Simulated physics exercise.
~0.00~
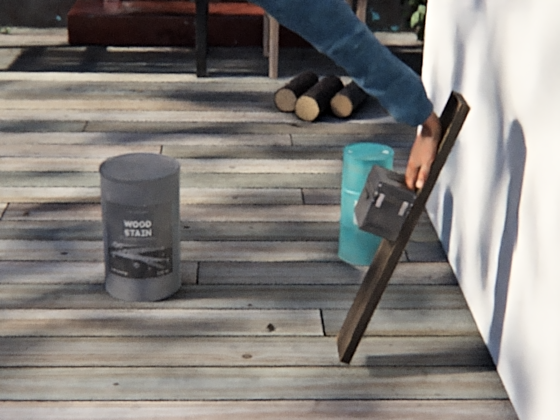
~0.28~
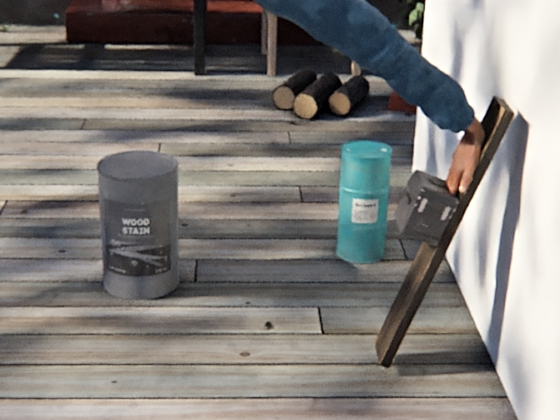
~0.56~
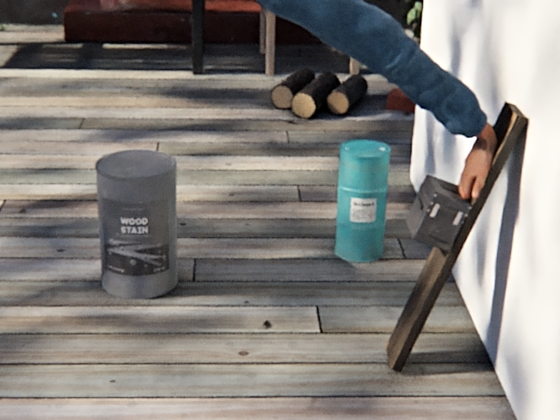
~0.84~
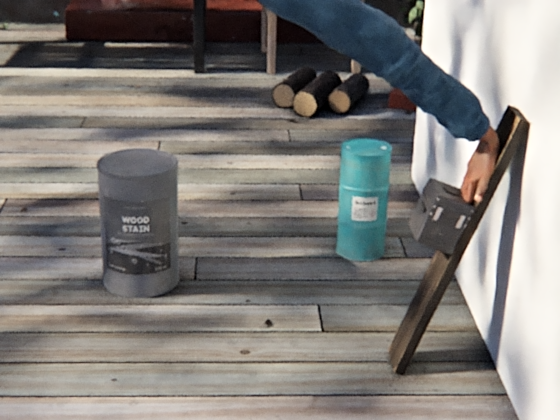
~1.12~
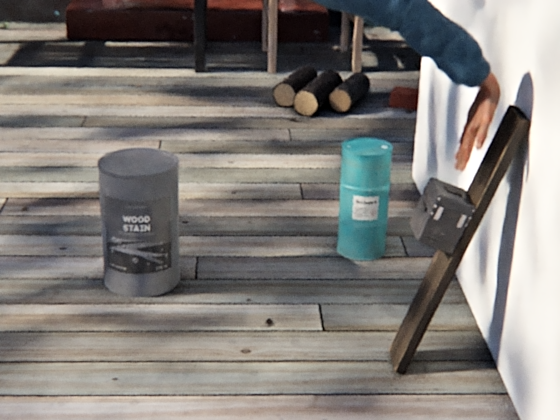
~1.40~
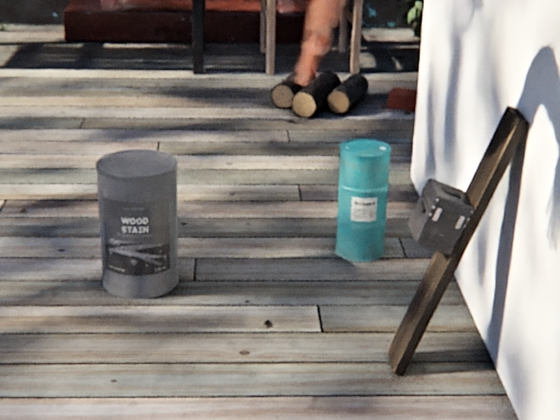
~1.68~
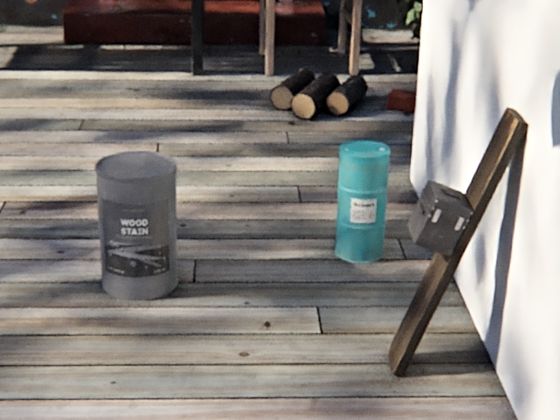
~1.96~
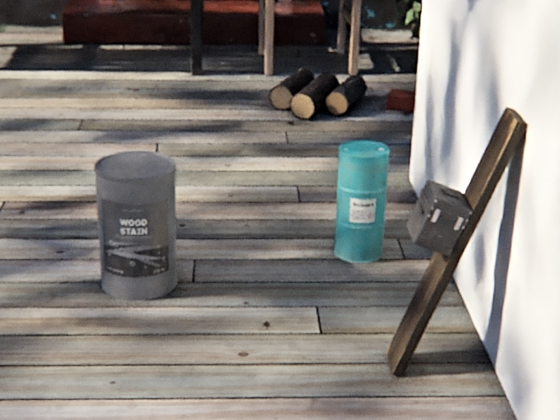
A hand in a blue sleeve leaned a dark plank with a small grey box attached against a white wall on a wooden deck, then let go and drew away, and the plank stayed propped beside the turquoise canister and grey pail.
